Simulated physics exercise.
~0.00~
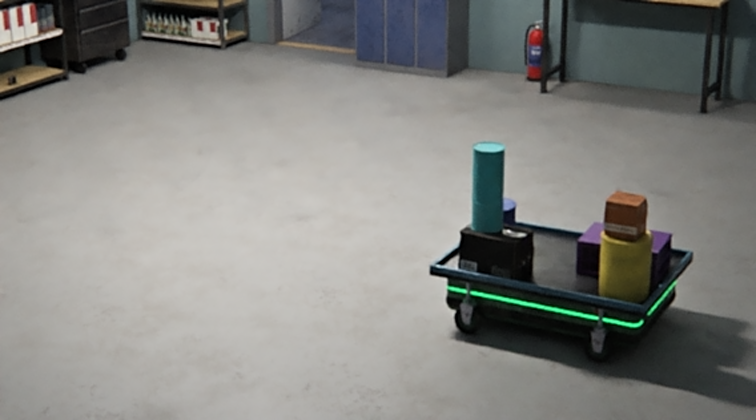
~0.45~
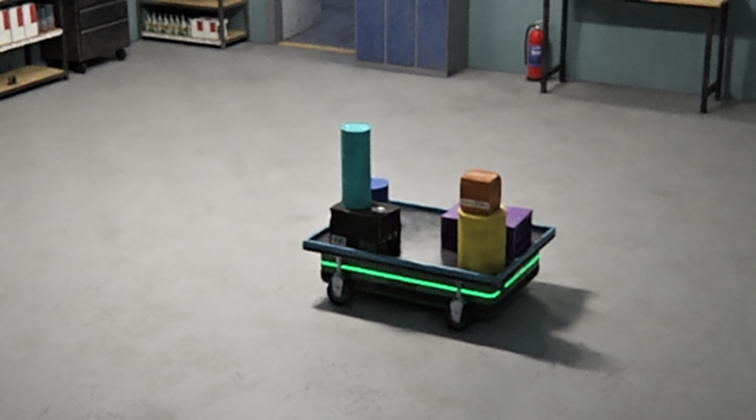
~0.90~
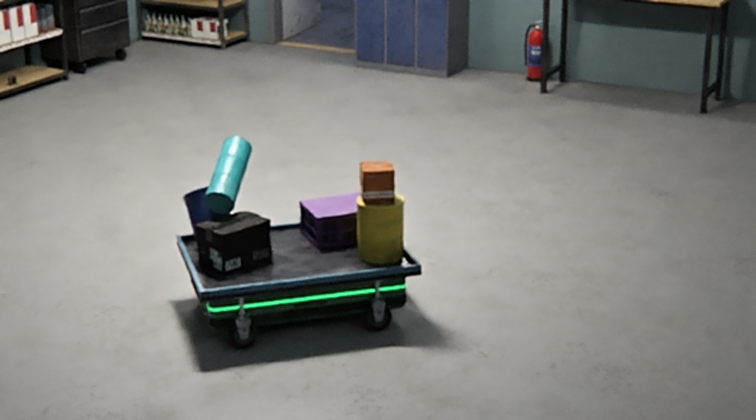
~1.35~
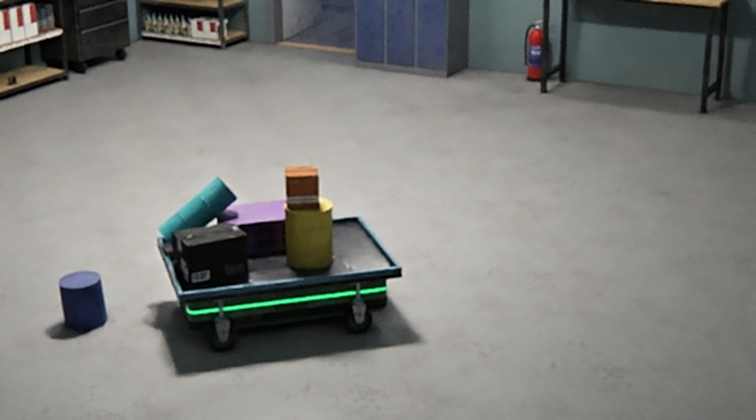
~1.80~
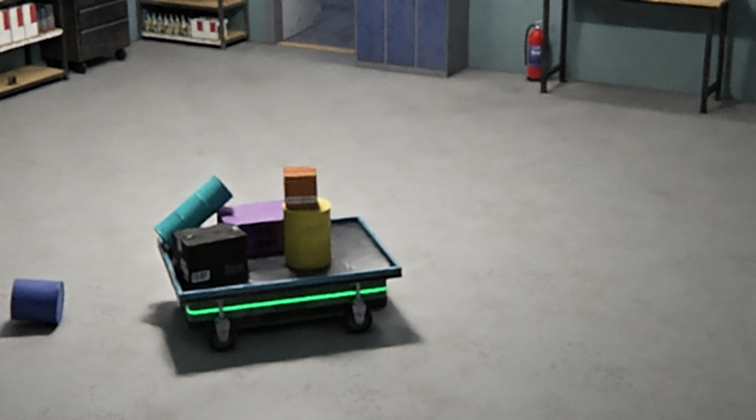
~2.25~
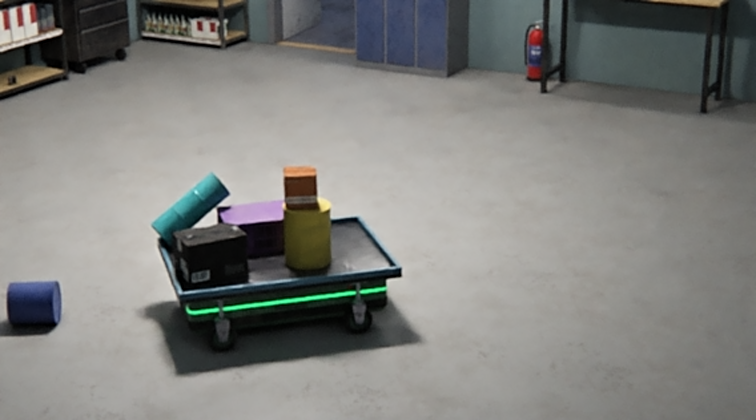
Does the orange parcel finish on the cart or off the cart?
The orange parcel finishes on the cart, still sitting upright on top of the yellow pail.
